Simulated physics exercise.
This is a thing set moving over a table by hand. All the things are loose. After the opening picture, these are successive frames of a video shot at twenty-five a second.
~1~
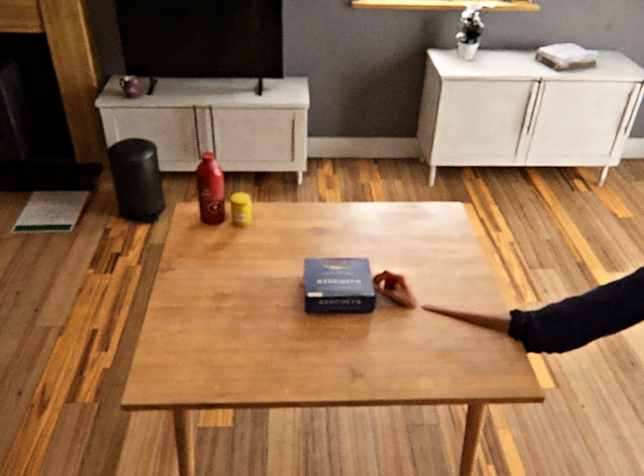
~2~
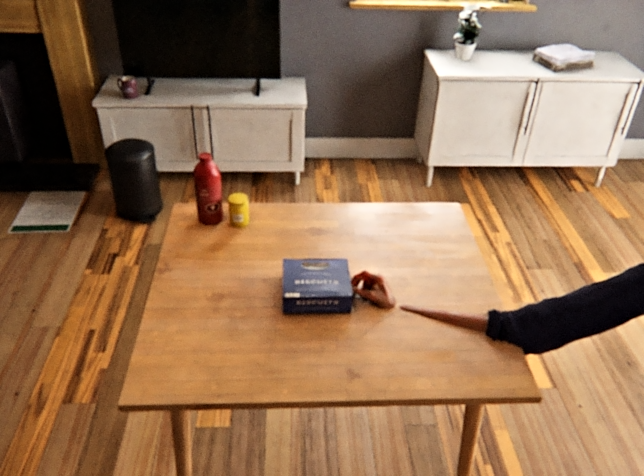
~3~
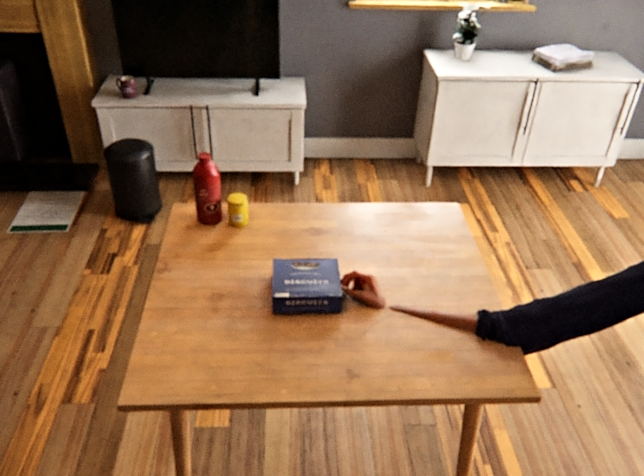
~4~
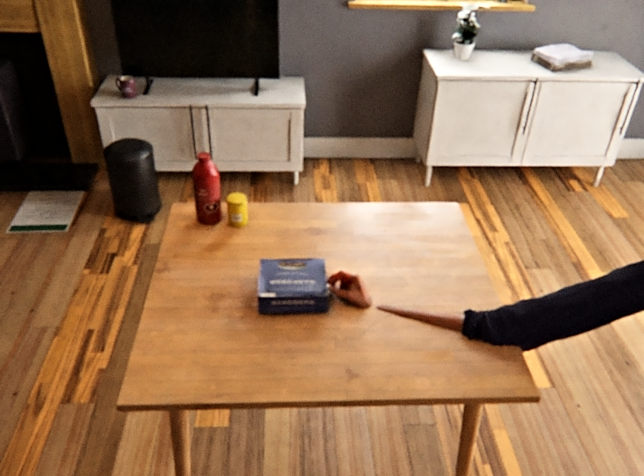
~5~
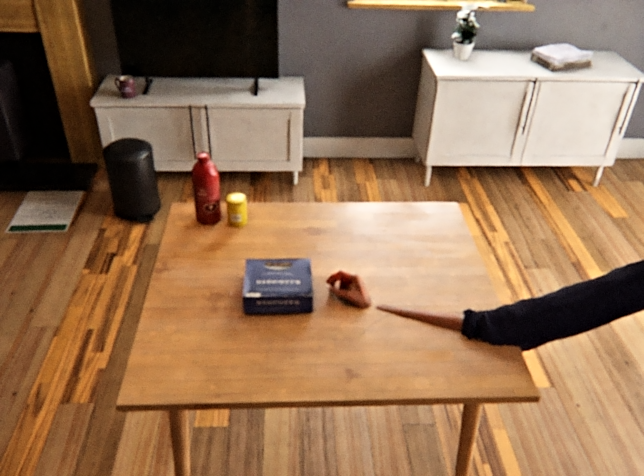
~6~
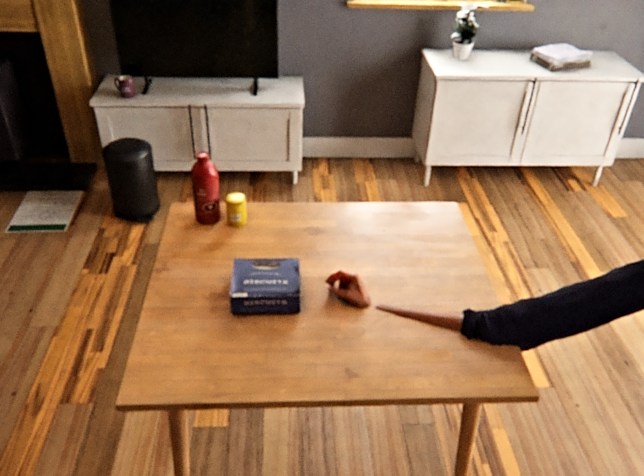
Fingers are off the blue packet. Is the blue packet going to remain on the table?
The blue packet remains on top.
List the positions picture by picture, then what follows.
Under the hand; blue packet (338, 284), in the first frame.
Under the hand; blue packet (316, 285), in the second frame.
Under the hand; blue packet (306, 285), in the third frame.
Blue packet (293, 285), in the fourth frame.
Blue packet (279, 285) shifted a little, in the fifth frame.
Blue packet (266, 285) shifted a little, in the sixth frame.
Then, 0.24 s on from there, blue packet shifted about its own width near (240, 285).
Then, 0.48 s on from there, blue packet resting near (240, 285).
In the end, moved from the start, blue packet. At the end, from the last picture's camera, blue packet near (240, 285).
